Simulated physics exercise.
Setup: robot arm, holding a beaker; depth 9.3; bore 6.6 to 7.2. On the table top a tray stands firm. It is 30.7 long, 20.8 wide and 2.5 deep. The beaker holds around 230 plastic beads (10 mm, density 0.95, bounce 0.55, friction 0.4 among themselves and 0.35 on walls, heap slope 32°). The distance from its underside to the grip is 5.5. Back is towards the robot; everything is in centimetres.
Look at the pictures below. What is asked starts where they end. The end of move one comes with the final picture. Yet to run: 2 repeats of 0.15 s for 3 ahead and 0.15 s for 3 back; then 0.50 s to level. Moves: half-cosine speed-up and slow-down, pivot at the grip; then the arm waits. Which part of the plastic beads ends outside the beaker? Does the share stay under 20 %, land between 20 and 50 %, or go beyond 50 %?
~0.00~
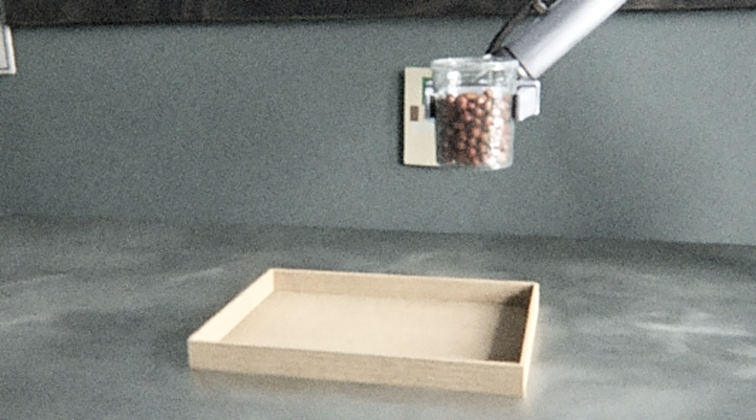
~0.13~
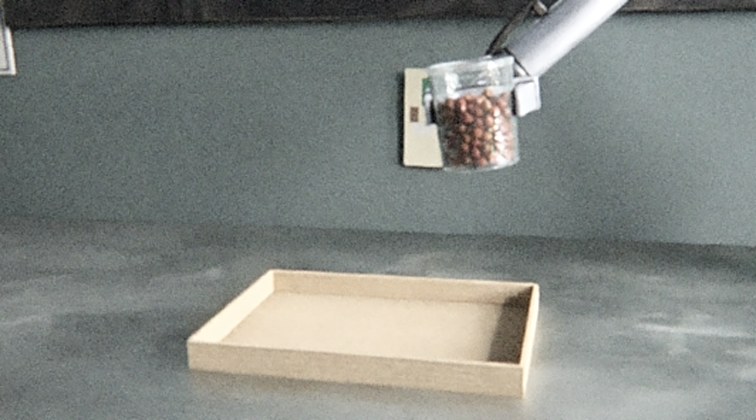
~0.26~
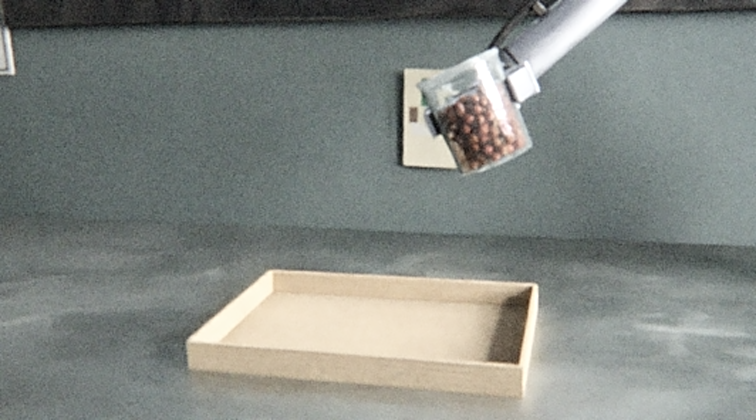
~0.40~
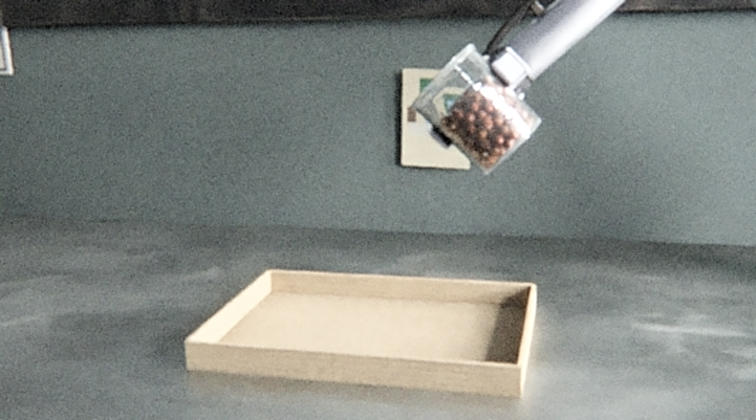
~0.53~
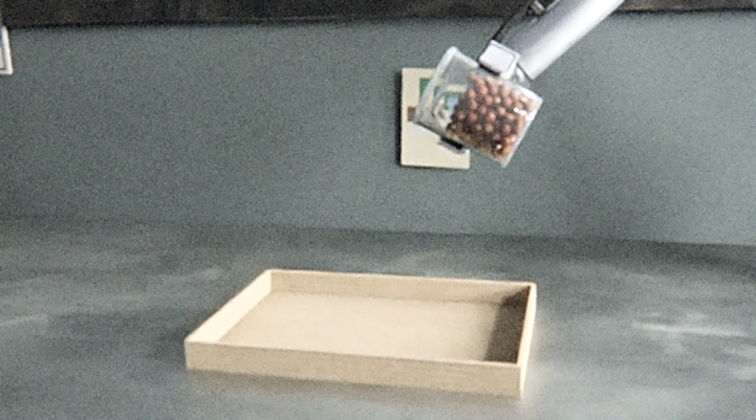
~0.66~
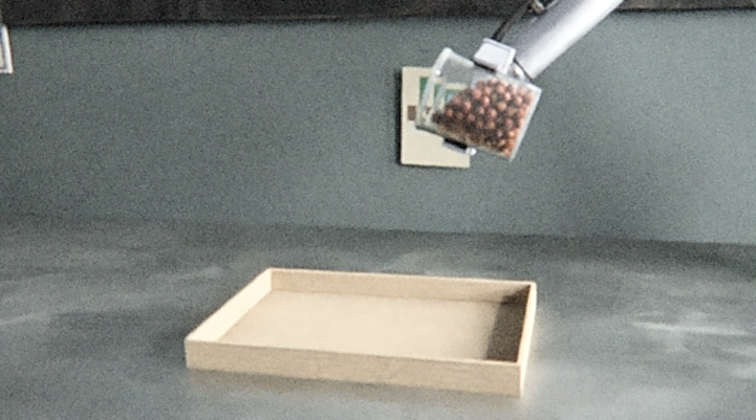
It stays under 20 %.
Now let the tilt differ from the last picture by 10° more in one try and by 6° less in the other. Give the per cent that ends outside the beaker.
About 35 and 5 %.
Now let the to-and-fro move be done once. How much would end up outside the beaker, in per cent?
It would be near 5 per cent.
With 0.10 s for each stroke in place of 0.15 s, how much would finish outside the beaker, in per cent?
I'd expect some 30 per cent.
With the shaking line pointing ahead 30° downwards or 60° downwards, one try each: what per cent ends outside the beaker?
Try one gives about 5 in a hundred, try two about 0 in a hundred.
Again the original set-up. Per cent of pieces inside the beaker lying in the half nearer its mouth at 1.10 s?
40 per cent.
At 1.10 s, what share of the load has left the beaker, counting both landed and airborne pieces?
Roughly 5 percent is out.
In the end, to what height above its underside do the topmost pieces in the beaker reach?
Roughly 7.5 centimetres.
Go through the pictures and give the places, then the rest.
Beaker middle at (474, 114), level; upper third of the load around (472, 106), from x 440 to 505, top at y 90; 229 in the beaker, in the first frame.
Beaker middle at (475, 115), tilted 7° forward; upper third of the load around (477, 107), from x 440 to 510, top at y 90, in the second frame.
Beaker middle at (477, 115), tilted 24° forward; upper third of the load around (482, 107), from x 445 to 520, top at y 85, in the third frame.
Beaker middle at (478, 113), tilted 45° forward; upper third of the load around (485, 103), from x 445 to 530, top at y 80, in the fourth frame.
Beaker middle at (479, 110), tilted 62° forward; upper third of the load around (489, 97), from x 450 to 530, top at y 80, in the fifth frame.
Beaker middle at (480, 108), tilted 69° forward; upper third of the load around (493, 99), from x 435 to 530, top at y 80; 229 in the beaker, in the sixth frame.
After 1.10 s, tilted 69° forward, highest piece 25 above the table; 216 in the beaker, 11 in the tray, 2 in flight or on a rim.
After 1.54 s, tilted 28° forward, highest piece 26 above the table; 199 in the beaker, 25 in the tray, 1 on the table or floor, 4 in flight or on a rim.
After 1.96 s, level, highest piece 26 above the table; 199 in the beaker, 29 in the tray, 1 on the table or floor.
After 3.01 s, level, highest piece 26 above the table; 199 in the beaker, 29 in the tray, 1 on the table or floor.
At rest, 199 in the beaker, 29 in the tray, 1 on the table or floor. That is 13 % outside the beaker.
